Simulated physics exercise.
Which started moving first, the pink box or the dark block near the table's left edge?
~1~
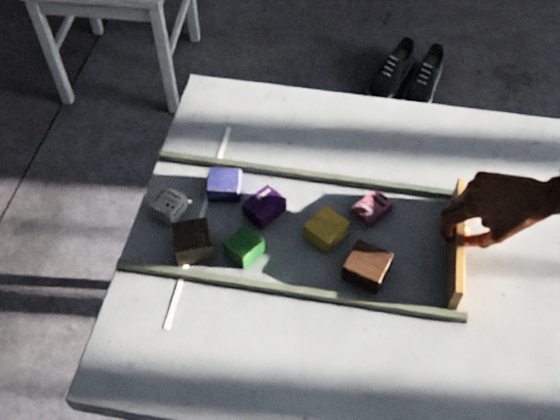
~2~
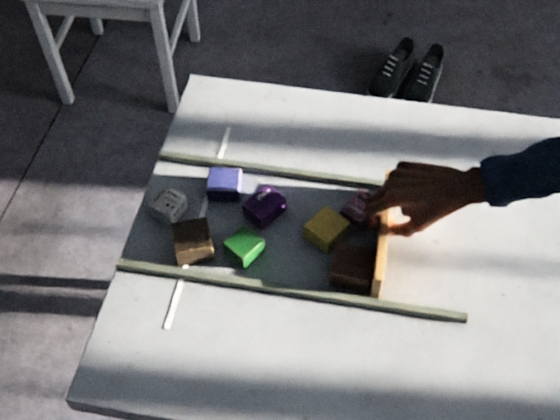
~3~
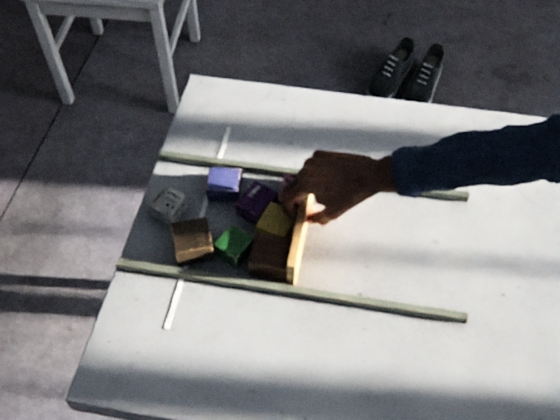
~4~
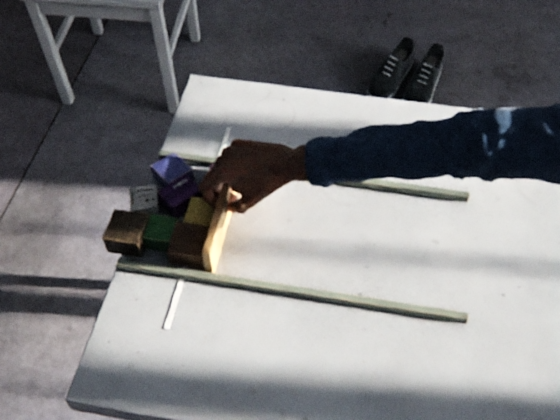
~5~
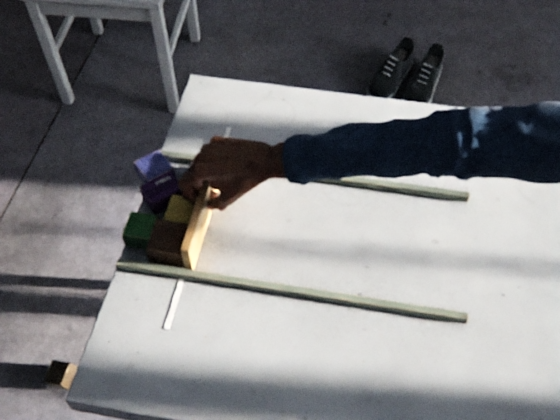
The pink box moved first, as the board swept it left early on. The dark block near the left edge stayed put until the board had pushed the bunch much farther over.
